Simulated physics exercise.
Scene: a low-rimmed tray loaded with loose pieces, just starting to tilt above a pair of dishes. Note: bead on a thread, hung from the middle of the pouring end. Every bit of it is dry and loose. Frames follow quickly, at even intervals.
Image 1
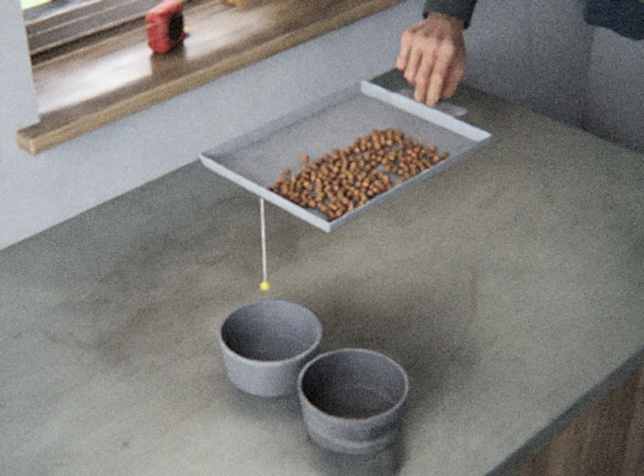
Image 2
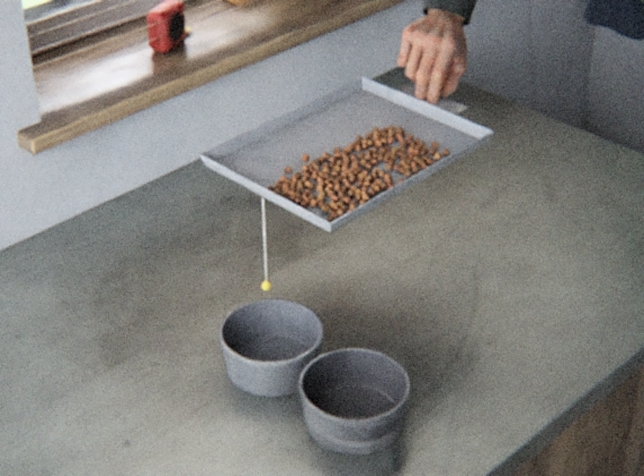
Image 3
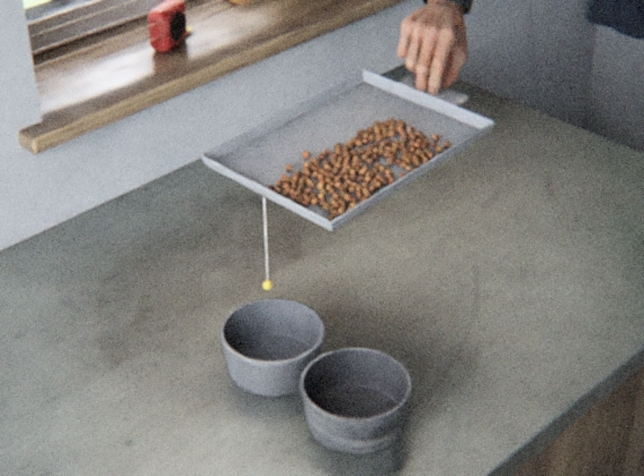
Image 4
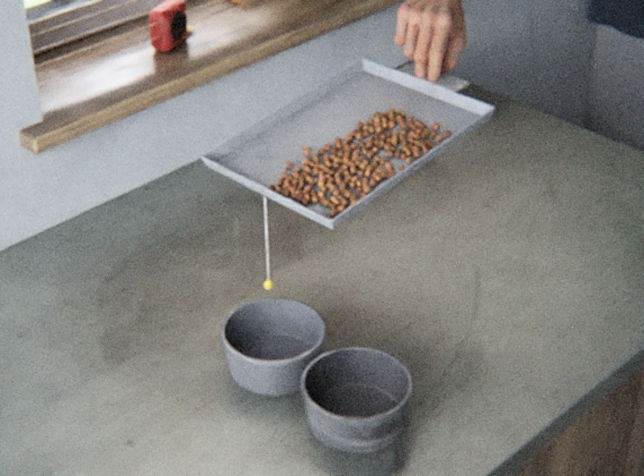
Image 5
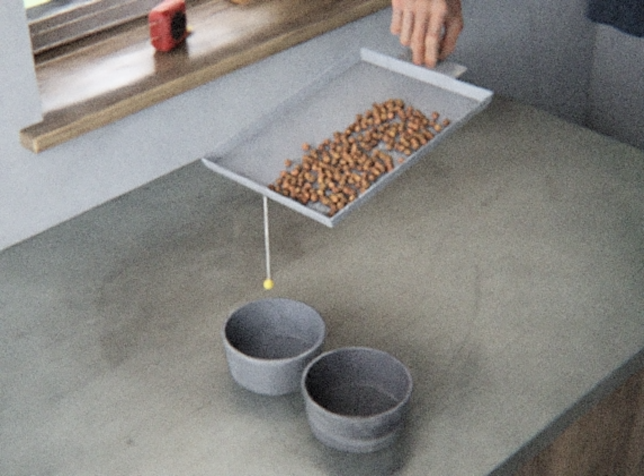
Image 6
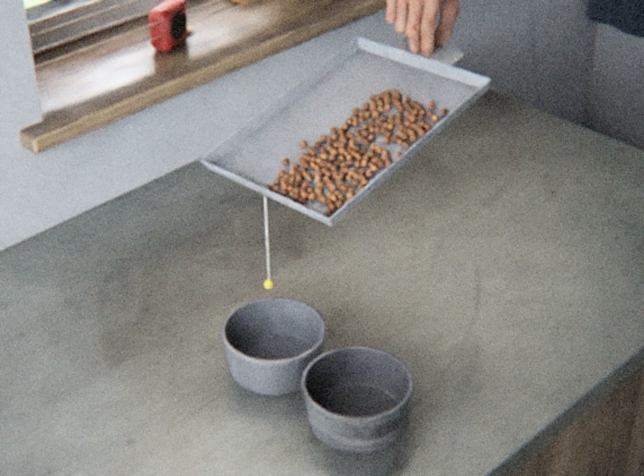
In the video, a hand holds a flat gray tray of small brown pieces above two gray bowls on a countertop, then gradually raises the tray's far end, steepening its slope while a yellow bead hangs from the near edge.
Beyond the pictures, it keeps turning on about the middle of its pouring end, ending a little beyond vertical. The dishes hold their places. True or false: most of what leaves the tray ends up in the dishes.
False.
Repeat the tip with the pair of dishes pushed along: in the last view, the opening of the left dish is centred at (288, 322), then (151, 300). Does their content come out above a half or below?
At the first place not half, at the second below a half.
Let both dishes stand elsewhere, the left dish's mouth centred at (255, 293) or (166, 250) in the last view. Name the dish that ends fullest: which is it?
One: The left-side dish. Two: The right-side dish.
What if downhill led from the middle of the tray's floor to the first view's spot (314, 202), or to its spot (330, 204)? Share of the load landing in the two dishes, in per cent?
I'd put it at some 70 % and then some 50 %.
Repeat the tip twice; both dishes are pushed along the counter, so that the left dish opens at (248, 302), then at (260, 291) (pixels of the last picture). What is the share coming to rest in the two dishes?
50 %, then 30 %.
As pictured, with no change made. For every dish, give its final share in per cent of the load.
Roughly 20 in a hundred end in the left dish and roughly 0 in a hundred in the right dish.
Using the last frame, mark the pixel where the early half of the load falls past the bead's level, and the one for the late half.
At (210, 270) for the first part, then at (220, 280) for the others.
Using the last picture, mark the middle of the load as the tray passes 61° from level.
(263, 177).
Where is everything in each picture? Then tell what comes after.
In the first frame, corners of the pouring end at (204, 154) and (330, 221), level; middle of the load at (352, 172), cereal balls; left dish at (233, 368); right dish at (316, 424); bead on its thread at (265, 286).
In the second frame, corners of the pouring end at (205, 154) and (330, 220), level; middle of the load at (353, 170).
In the third frame, corners of the pouring end at (206, 155) and (331, 219), tipped barely, lowest at the left corner; middle of the load at (354, 166).
In the fourth frame, corners of the pouring end at (206, 156) and (331, 218), tipped a little, lowest at the left corner; middle of the load at (354, 161).
In the fifth frame, corners of the pouring end at (206, 157) and (330, 216), tipped a little, lowest at the left corner; middle of the load at (353, 155).
In the sixth frame, corners of the pouring end at (206, 158) and (329, 215), tipped clearly, lowest at the left corner; middle of the load at (350, 151); left dish at (237, 366); right dish at (320, 422).
Soon after the last picture, tray tipped steeply; nearly all on the tray; a stray few in the left dish; a small part outside both; a small part in the air.
A little later, tray tipped past a quarter turn; a stray few on the tray; a small part in the left dish; about two thirds outside both; about a quarter in the air.
Later still, tray tipped past a quarter turn; about a quarter in the left dish; most outside both.
At rest, tray tipped past a quarter turn; none in the right dish; about a quarter in the left dish; most outside both.
